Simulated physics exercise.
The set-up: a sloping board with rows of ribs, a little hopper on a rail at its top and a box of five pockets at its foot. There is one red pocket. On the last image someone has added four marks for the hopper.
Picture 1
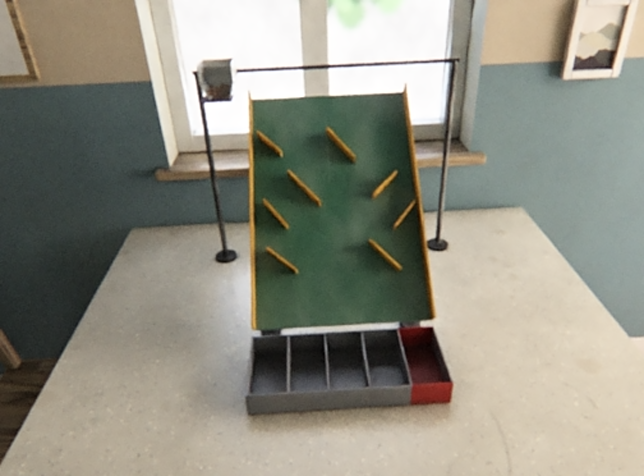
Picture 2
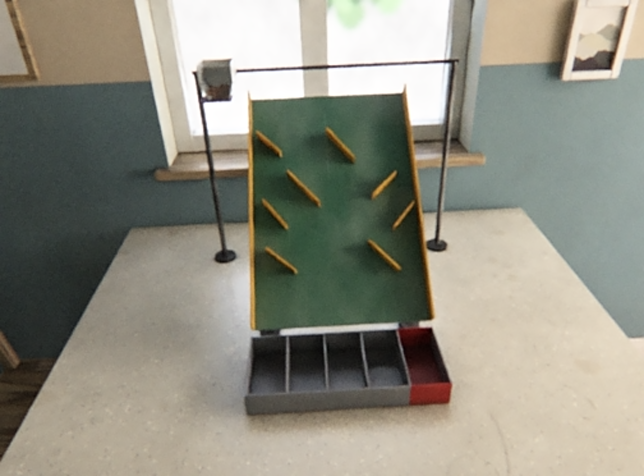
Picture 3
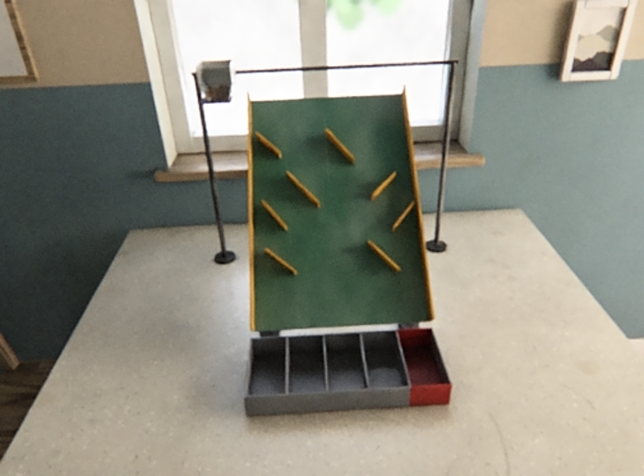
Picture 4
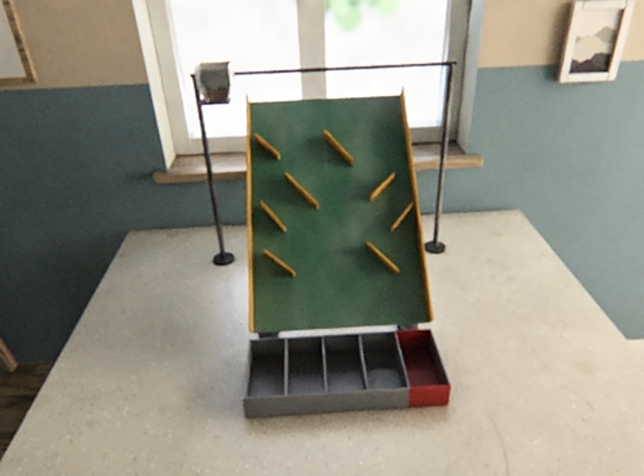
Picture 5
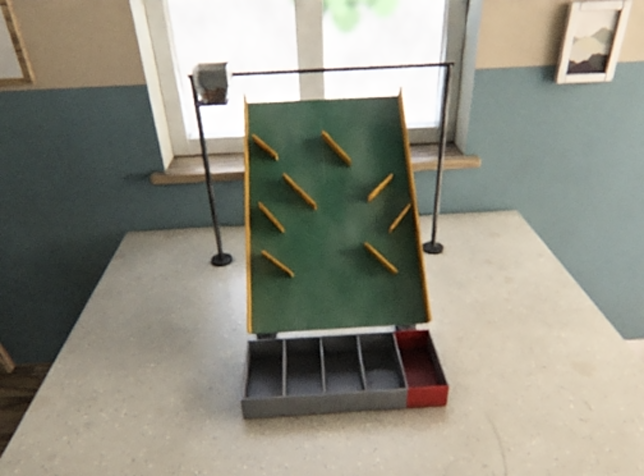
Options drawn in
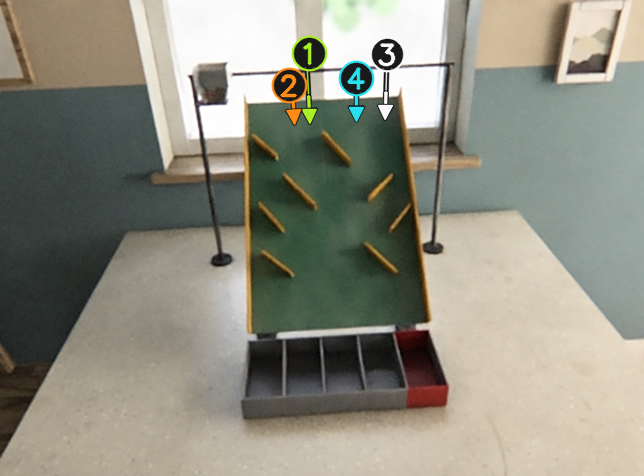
A green sloping board with yellow ribs stands still above a box of five pockets.
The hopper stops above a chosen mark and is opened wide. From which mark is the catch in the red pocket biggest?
3.
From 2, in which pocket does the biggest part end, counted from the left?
It is the fourth one.
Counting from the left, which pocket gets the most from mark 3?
It is the fifth one.
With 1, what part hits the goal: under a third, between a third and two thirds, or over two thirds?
Mark 1 gives under a third.
On the marked copy, mark 1 meets the board at (309, 118); mark 2 meets the board at (294, 119); mark 3 meets the board at (385, 114); mark 4 meets the board at (356, 116).
With 1, a small part in the red pocket, most in other pockets, a stray few outside the box.
With 2, a small part in the red pocket, most in other pockets.
With 3, about half in the red pocket, about a third in other pockets, a stray few held on the board, a small part outside the box.
With 4, a small part in the red pocket, most in other pockets, a stray few outside the box.
